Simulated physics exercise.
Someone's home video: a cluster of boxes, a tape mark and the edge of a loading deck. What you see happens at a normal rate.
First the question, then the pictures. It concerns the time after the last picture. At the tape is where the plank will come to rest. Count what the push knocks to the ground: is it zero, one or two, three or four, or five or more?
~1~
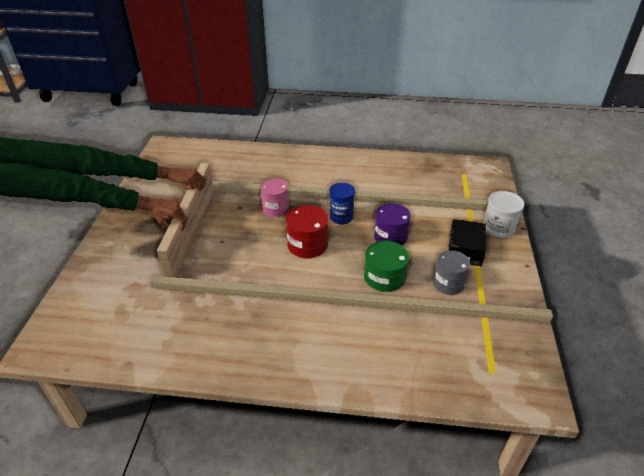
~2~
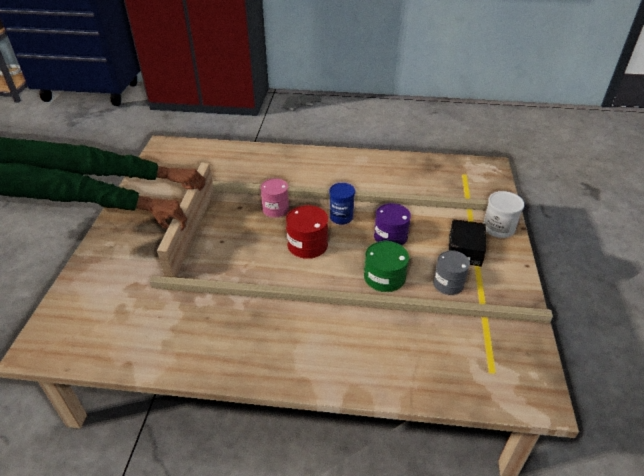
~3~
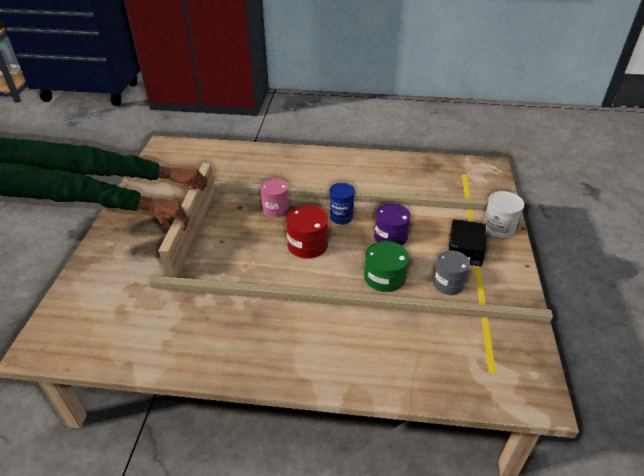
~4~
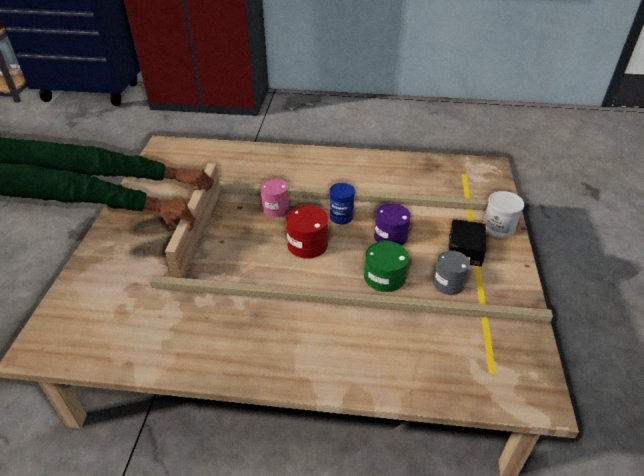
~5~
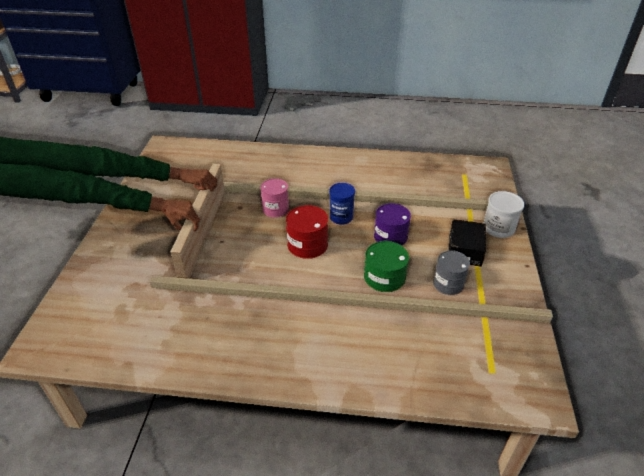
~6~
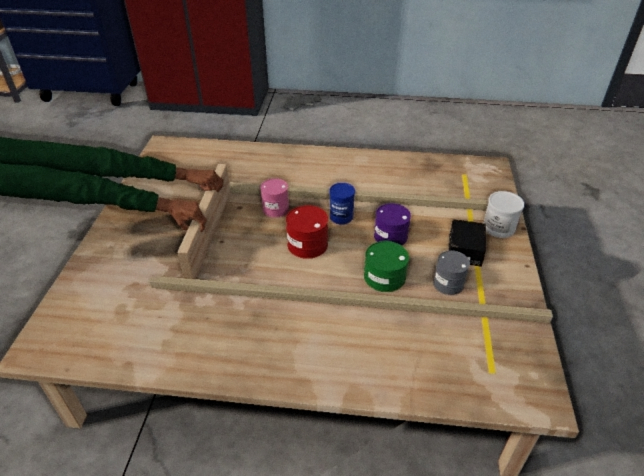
One or two.
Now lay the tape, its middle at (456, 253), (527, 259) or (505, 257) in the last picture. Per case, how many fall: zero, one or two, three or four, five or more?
Taking the places in the order asked: None at all, then 5 or more, then three or four.
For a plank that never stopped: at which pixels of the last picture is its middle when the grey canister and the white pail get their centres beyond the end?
I'd say about (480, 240) for the first one and about (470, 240) for the second.
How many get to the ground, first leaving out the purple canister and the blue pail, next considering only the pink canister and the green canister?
0 for the first case, 0 for the second.
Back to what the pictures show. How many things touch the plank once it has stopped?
At rest, 3 are in contact.
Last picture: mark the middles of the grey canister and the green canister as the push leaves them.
One ends up near (545, 285) and the other near (506, 283).
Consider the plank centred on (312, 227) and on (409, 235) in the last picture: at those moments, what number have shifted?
I make it 3 at the first spot and 7 at the other.
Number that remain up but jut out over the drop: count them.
In total, 1 of them.
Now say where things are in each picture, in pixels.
White pail (503, 215); black parcel (467, 242); grey canister (451, 273); plank (189, 218); tape (476, 255), in the first picture.
Black parcel (467, 242); blue pail (342, 204), in the second picture.
Grey canister (451, 273); purple canister (392, 225), in the third picture.
White pail (503, 215); red canister (307, 232), in the fourth picture.
Black parcel (467, 242); plank (201, 219), in the fifth picture.
White pail (503, 215); black parcel (467, 242); grey canister (451, 273); plank (207, 219); tape (476, 255), in the sixth picture.
Early on, none off yet; white pail at rest near (503, 215); black parcel at rest near (467, 242); grey canister at rest near (451, 273).
Finally, the number that fall off is one or two; lost, black parcel and white pail.
